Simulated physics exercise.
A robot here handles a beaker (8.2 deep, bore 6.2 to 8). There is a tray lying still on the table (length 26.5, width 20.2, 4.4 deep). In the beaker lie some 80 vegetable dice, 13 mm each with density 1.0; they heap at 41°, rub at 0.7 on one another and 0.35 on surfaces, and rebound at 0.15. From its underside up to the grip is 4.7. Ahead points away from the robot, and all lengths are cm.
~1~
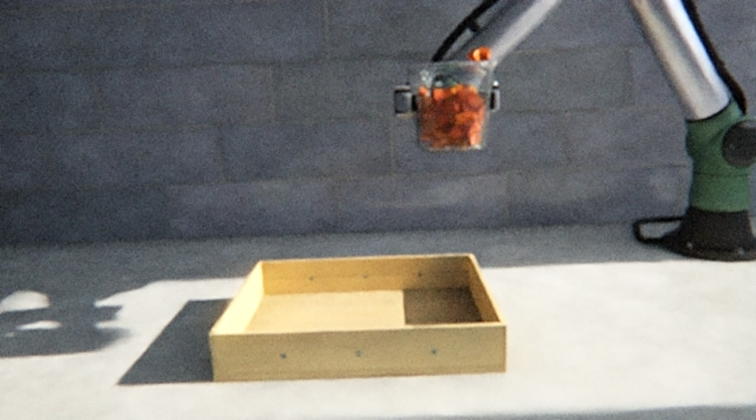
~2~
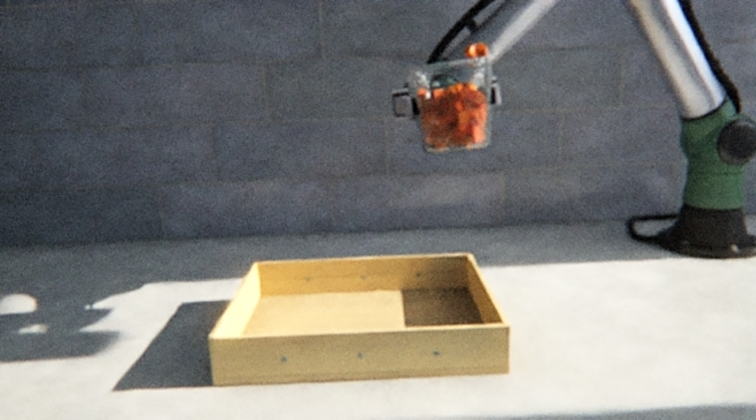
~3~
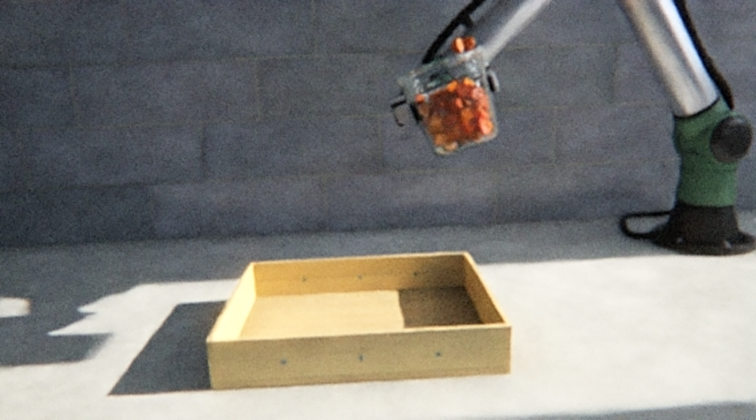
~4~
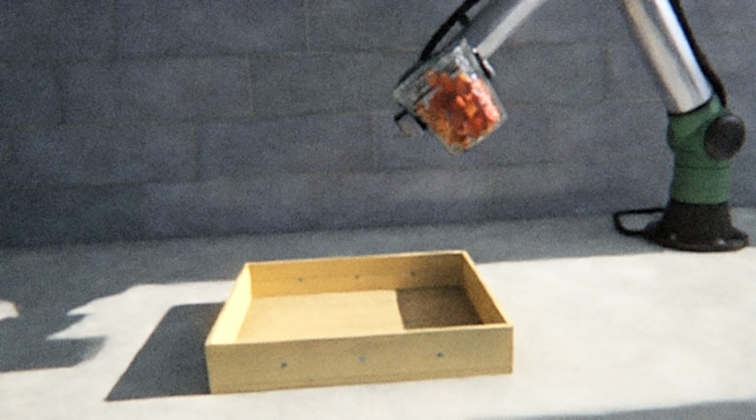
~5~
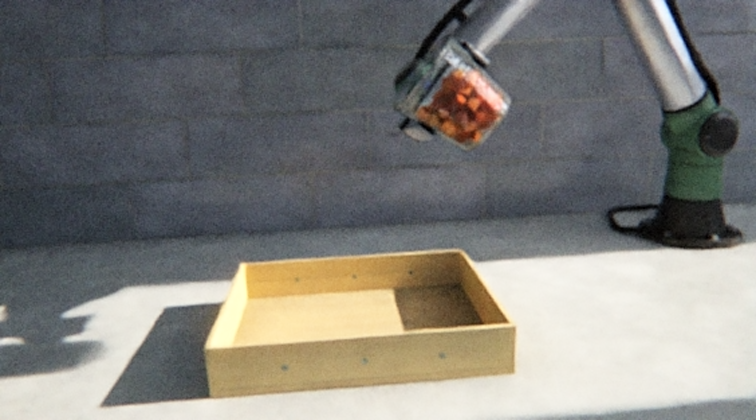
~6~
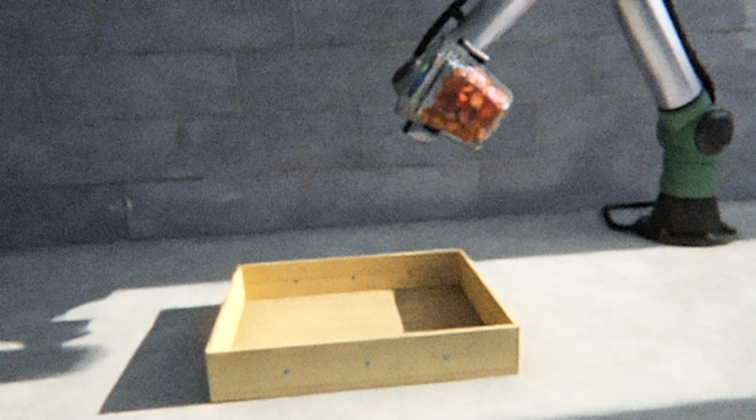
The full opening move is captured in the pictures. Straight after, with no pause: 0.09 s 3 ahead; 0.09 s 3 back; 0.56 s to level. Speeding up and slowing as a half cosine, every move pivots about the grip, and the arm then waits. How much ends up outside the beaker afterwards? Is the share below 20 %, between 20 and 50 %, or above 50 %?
It is below 20 %.
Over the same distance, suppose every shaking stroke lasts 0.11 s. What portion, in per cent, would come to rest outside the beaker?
In that case around 0 per cent.
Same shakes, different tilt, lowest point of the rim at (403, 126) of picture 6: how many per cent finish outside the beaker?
Roughly 35 per cent.
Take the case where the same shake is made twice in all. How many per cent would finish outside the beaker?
10 per cent.
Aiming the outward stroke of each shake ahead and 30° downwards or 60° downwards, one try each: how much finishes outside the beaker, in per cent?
Try one gives about 0 in a hundred, try two about 0 in a hundred.
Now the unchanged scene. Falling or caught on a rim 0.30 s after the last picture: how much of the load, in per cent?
Roughly 6 per cent.
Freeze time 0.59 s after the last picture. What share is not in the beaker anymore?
5 %.
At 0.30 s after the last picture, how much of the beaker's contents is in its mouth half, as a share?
Something like 40 percent sits in that half.
Then, 0.30 s on, tilted 50° forward, highest piece 25 above the table; 77 in the beaker, 1 in the tray, 5 in flight or on a rim.
Then, 0.59 s on, tilted 9° forward, highest piece 28 above the table; 77 in the beaker, 6 in the tray.
Then, 0.94 s on, level, highest piece 28 above the table; 77 in the beaker, 6 in the tray.
Then, 1.99 s on, level, highest piece 28 above the table; 77 in the beaker, 6 in the tray.
In the end, 77 in the beaker, 6 in the tray. That is 7 % outside the beaker.
